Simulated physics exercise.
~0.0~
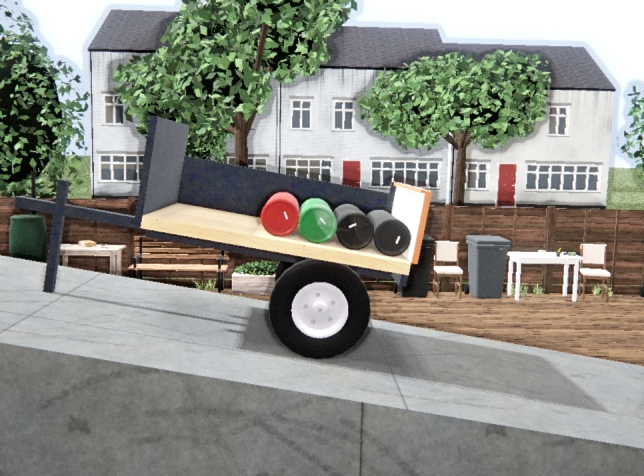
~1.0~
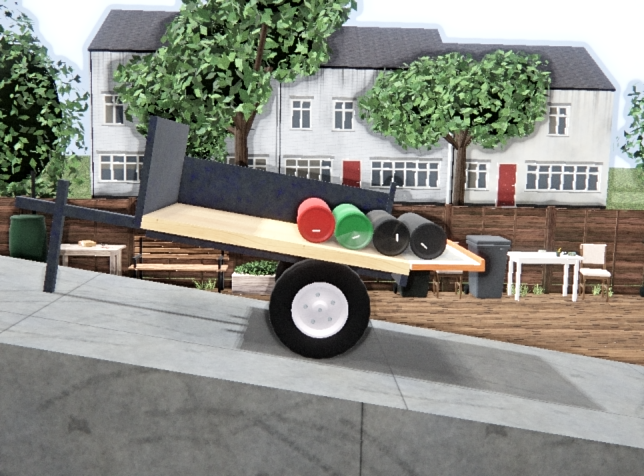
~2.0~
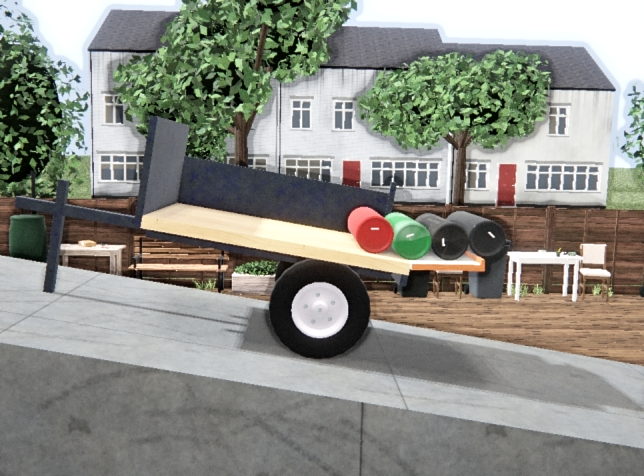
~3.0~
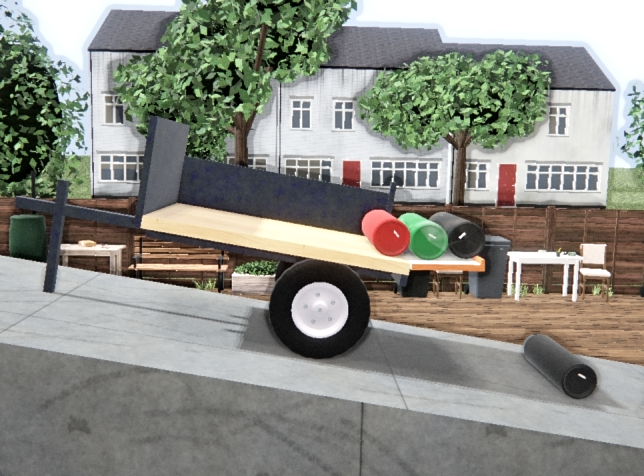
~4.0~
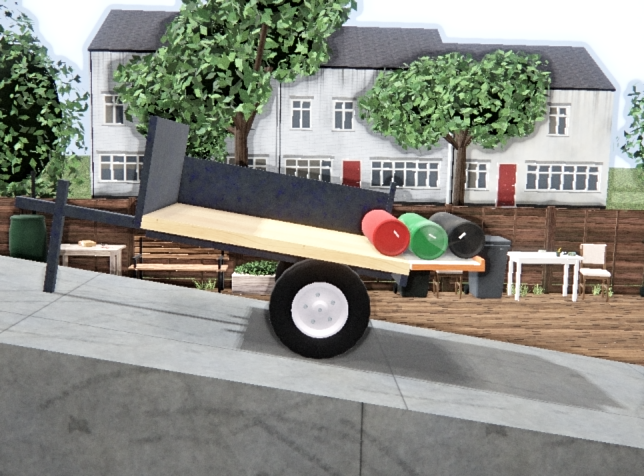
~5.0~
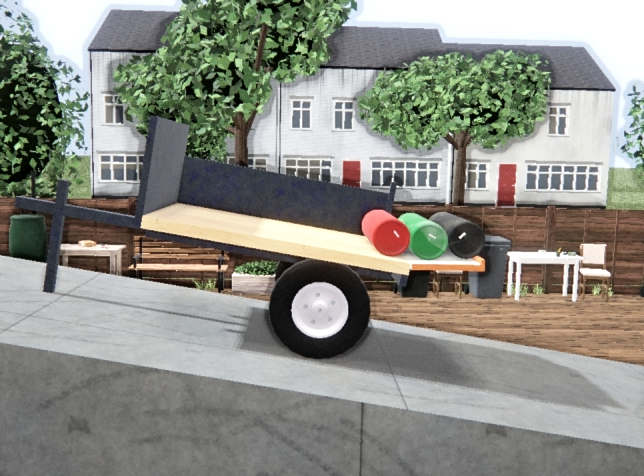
Four cylinders, one red, one green and two black, lie side by side on the bed of a trailer tilted down to the right on a sloping ramp. The tailgate swings down and stops as a shallow extension of the bed, and the row rolls right towards it. The leading black cylinder goes over the end and lands on the ramp, where it lies askew before passing out of view. The other black one stops at the gate's edge, with green behind it on the gate and red last, still on the bed. All three stay there, motionless.
